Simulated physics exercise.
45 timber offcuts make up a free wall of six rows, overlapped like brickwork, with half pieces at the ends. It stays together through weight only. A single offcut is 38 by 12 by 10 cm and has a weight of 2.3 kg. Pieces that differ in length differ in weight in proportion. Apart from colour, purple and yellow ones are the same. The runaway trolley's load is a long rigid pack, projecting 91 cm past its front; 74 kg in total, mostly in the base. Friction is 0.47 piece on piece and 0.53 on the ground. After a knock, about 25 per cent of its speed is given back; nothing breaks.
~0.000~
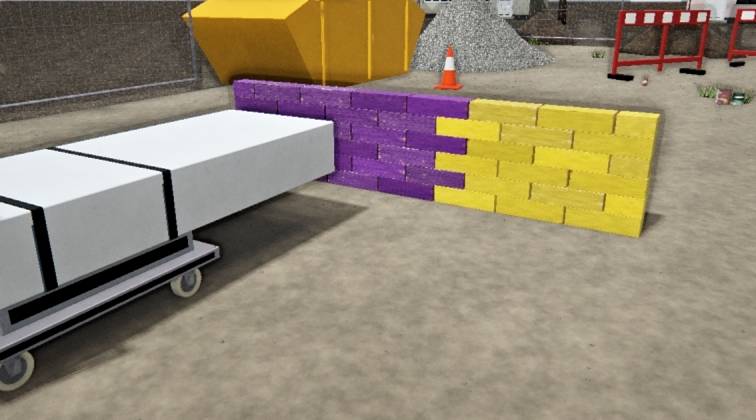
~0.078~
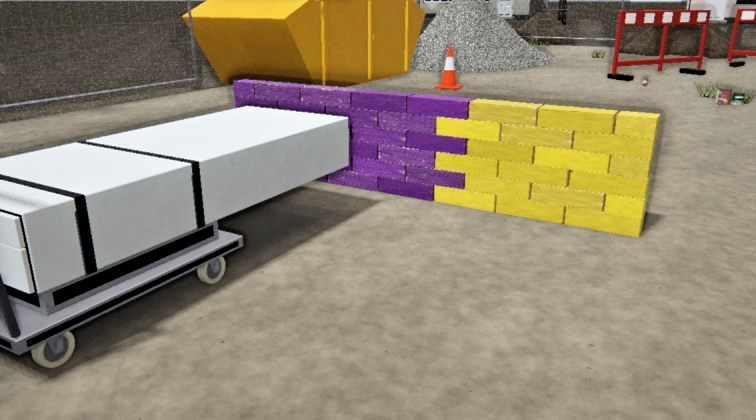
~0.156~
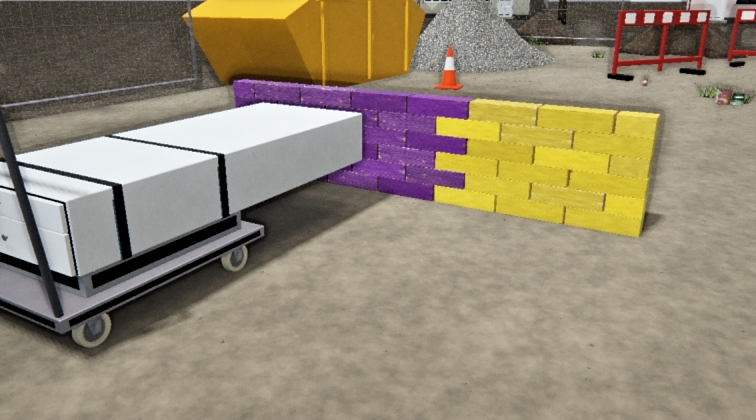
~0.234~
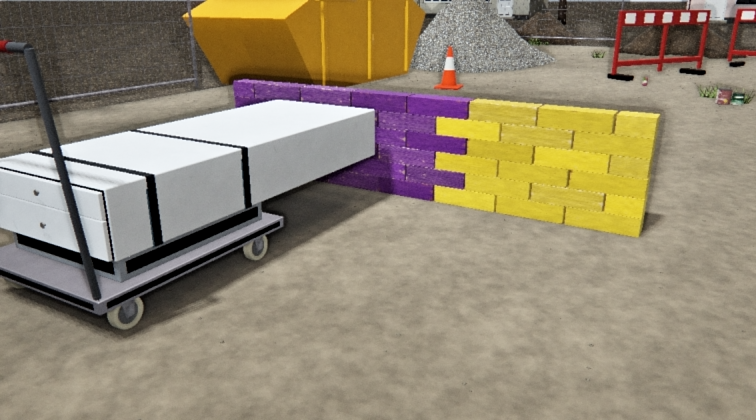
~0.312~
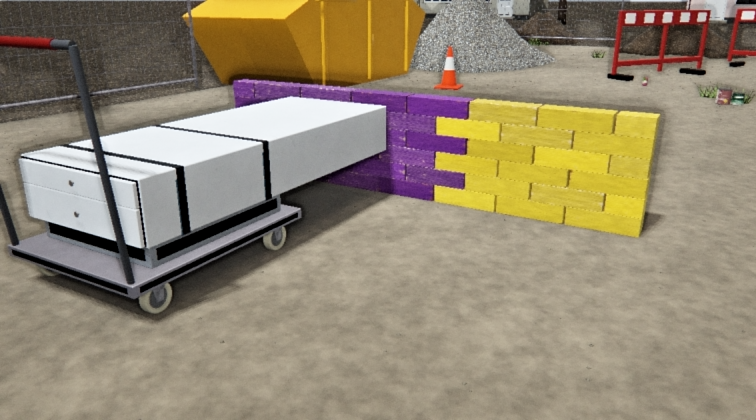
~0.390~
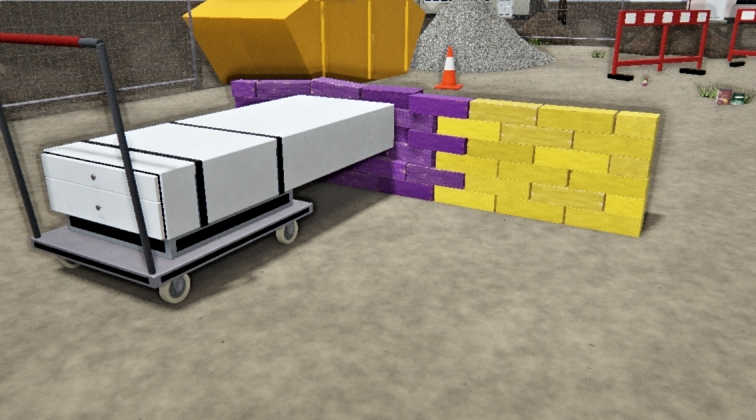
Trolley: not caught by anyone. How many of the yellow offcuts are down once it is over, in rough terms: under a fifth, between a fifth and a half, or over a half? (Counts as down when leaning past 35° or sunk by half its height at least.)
Share down: Below a fifth.
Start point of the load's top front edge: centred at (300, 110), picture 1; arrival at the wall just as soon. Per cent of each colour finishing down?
Result - purple: 90%; yellow: 10%.
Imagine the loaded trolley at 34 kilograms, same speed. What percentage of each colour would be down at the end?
Purple 70, yellow 10 per cent.
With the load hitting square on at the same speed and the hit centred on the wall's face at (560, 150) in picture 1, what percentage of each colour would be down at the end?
Purple 10 %, yellow 80 %.
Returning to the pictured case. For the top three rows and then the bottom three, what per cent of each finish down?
The top part comes to 70 per cent, the bottom part to 20 per cent.
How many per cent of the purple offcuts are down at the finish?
The purple group finishes with 70% down.
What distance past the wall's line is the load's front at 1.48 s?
Reading: Approx. 115 cm past the line.
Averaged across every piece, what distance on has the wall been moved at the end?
On average the pieces move some 25 cm.
After 0.48 s, load 19 cm past the wall's line, still rolling; none of the 18 yellow offcuts down (2 of 45 in all colours); top yellow offcut unmoved; top purple offcut 6° from how it stood.
After 0.68 s, load 41 cm past the wall's line, still rolling; 2 of the 18 yellow offcuts down (19 of 45 in all colours); top yellow offcut unmoved; top purple offcut 39° from how it stood.
After 0.94 s, load 68 cm past the wall's line, still rolling; 2 of the 18 yellow offcuts down (19 of 45 in all colours); top yellow offcut unmoved; top purple offcut 53° from how it stood, 28 cm lower.
After 1.48 s, load 1.14 m past the wall's line, still rolling; 2 of the 18 yellow offcuts down (20 of 45 in all colours); top yellow offcut unmoved; top purple offcut on its side.
In the end (2.8 s), load 1.27 m past the wall's line, stopped; 2 of the 18 yellow offcuts down (20 of 45 in all colours); top yellow offcut unmoved; top purple offcut on its side. That is 11 per cent. From the last view, middles, top yellow offcut near (577, 119), top purple offcut near (263, 147).
